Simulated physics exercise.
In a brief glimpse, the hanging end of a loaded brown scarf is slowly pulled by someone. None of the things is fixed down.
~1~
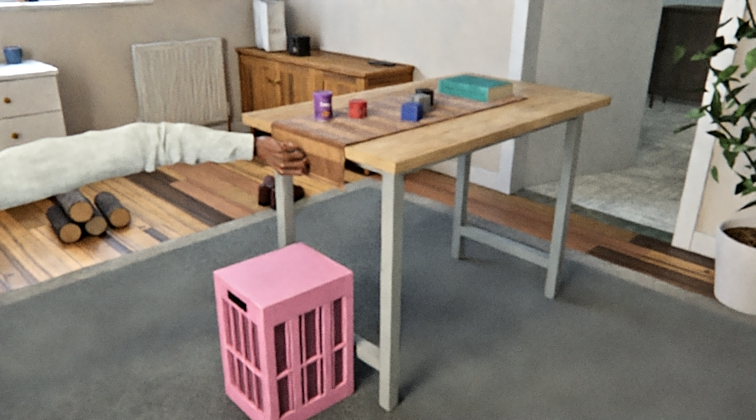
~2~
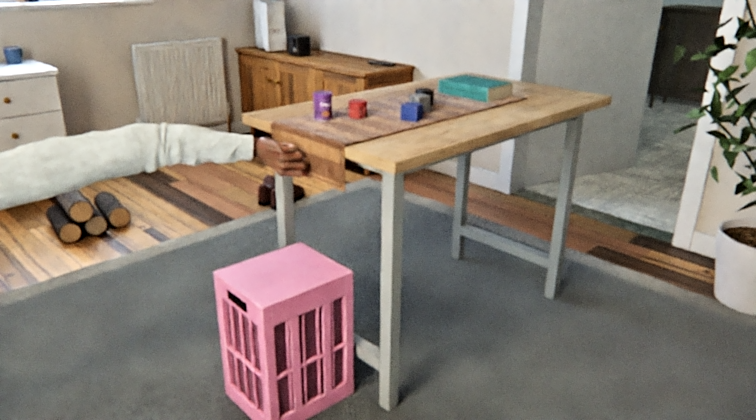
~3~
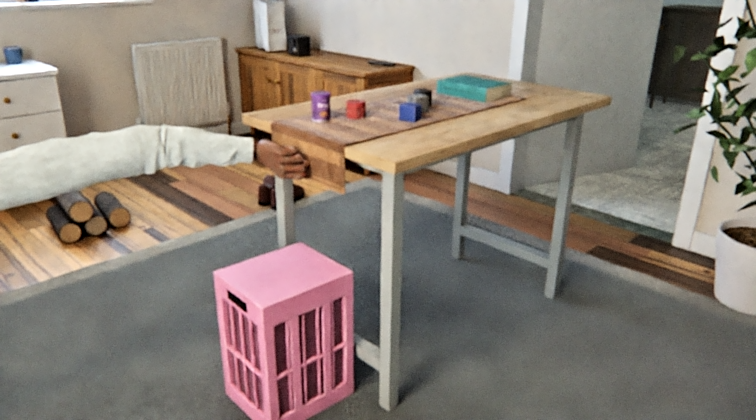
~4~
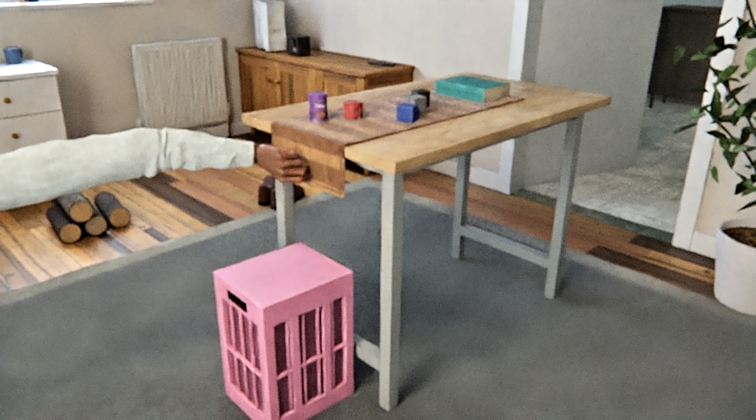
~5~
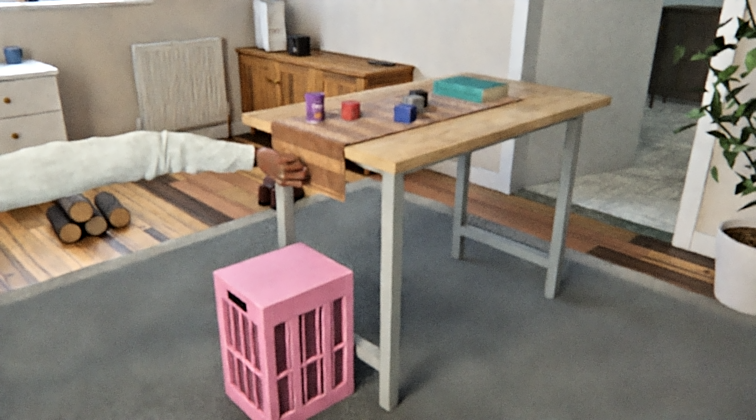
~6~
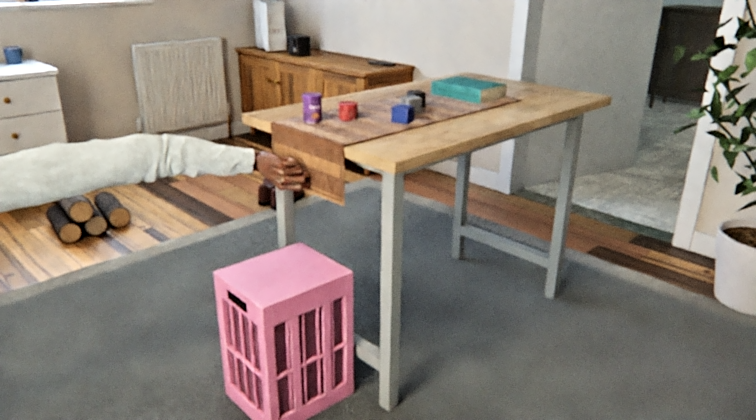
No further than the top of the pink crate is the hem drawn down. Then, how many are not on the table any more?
Two items fall.
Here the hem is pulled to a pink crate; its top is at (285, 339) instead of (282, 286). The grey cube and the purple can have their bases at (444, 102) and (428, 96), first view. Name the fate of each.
The grey cube ends up still on top and the purple can ends up still on top.
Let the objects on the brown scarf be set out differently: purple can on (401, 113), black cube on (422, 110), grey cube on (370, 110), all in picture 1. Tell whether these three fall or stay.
Purple can safe, black cube safe, grey cube safe.
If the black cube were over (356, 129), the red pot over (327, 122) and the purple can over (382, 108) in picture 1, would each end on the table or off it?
Outcome: Black cube is gone, red pot is gone, purple can is still in place.
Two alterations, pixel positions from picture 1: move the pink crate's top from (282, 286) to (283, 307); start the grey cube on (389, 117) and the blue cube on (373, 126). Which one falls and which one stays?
Here's what happens: The grey cube leaves its perch, the blue cube leaves its perch.
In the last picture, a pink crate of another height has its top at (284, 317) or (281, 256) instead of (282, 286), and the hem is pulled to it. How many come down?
That would be 3 and 1.
Early on, hem near (307, 215); all still up.
Midway, hem near (307, 245); purple can gone.
Finally, hem on the crate; purple can and red pot gone. The count of fallen things is two.
